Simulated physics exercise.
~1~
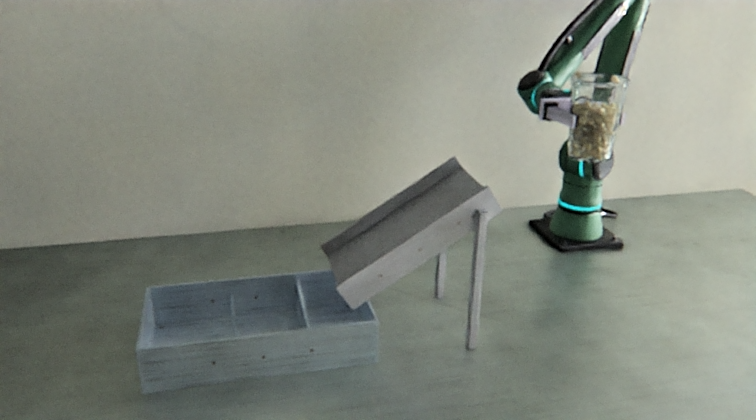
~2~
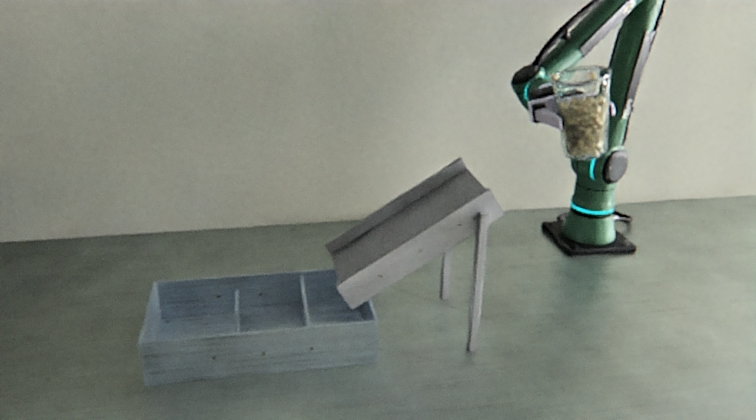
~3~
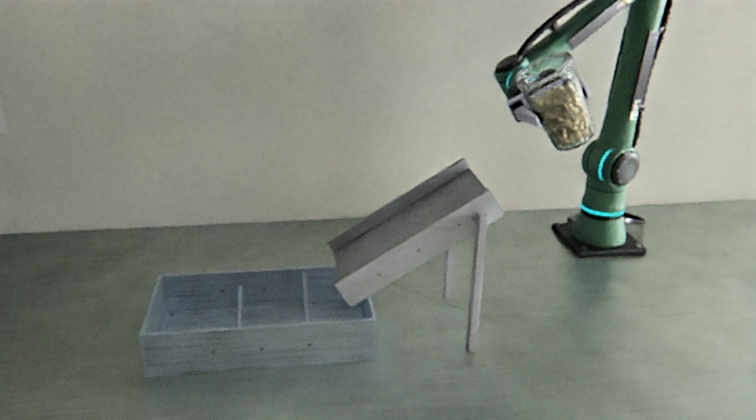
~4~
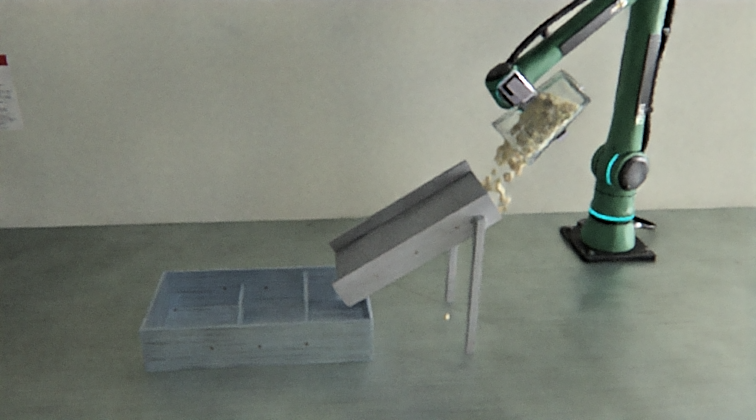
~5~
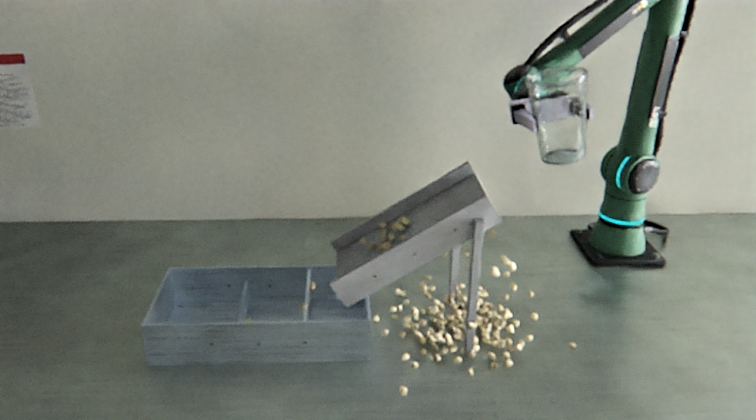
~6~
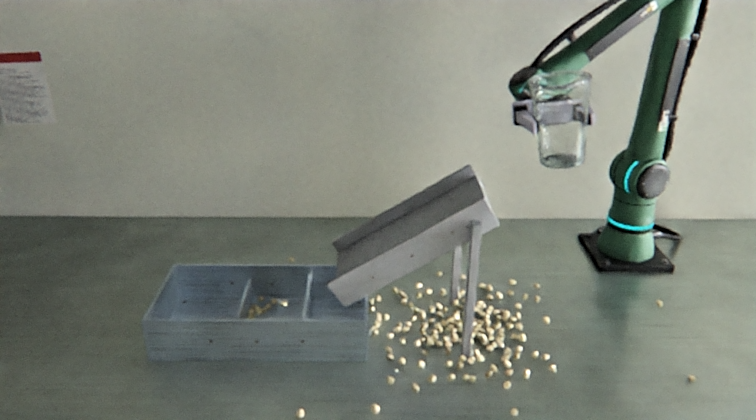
A green robot arm tips beans at a chute, spilling most beside the box.
